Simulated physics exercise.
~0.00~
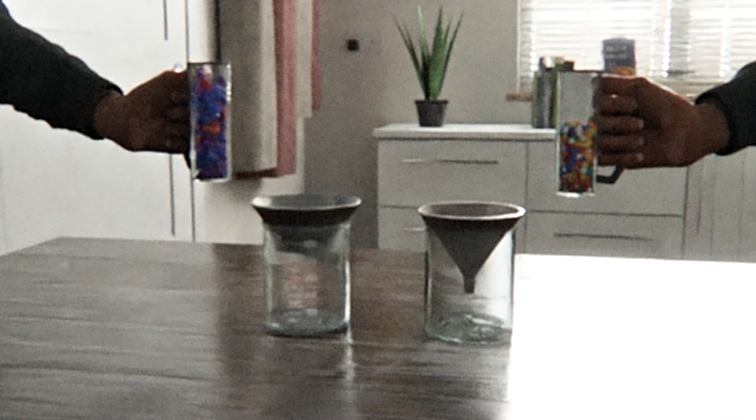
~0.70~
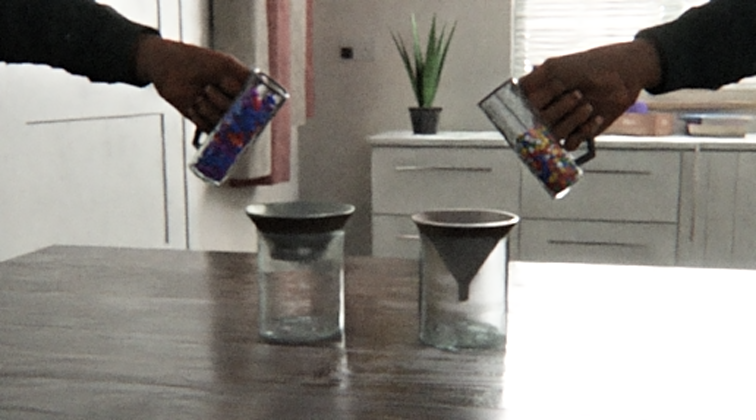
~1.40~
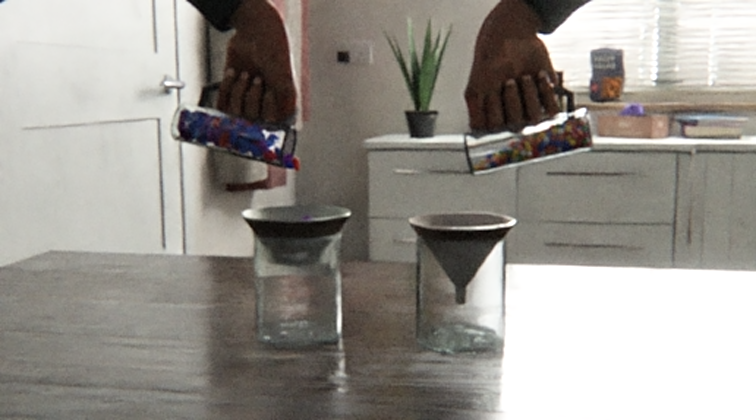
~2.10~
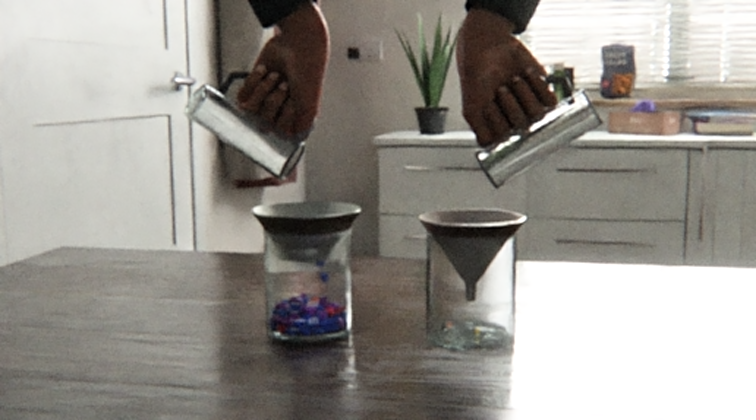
Two hands tipped clear cups of small colourful pieces over funnels set in glass jars until both cups were emptied; the left batch dropped through into its jar, while on the right only a few pieces reached the bottom and the rest stayed stuck in the funnel.
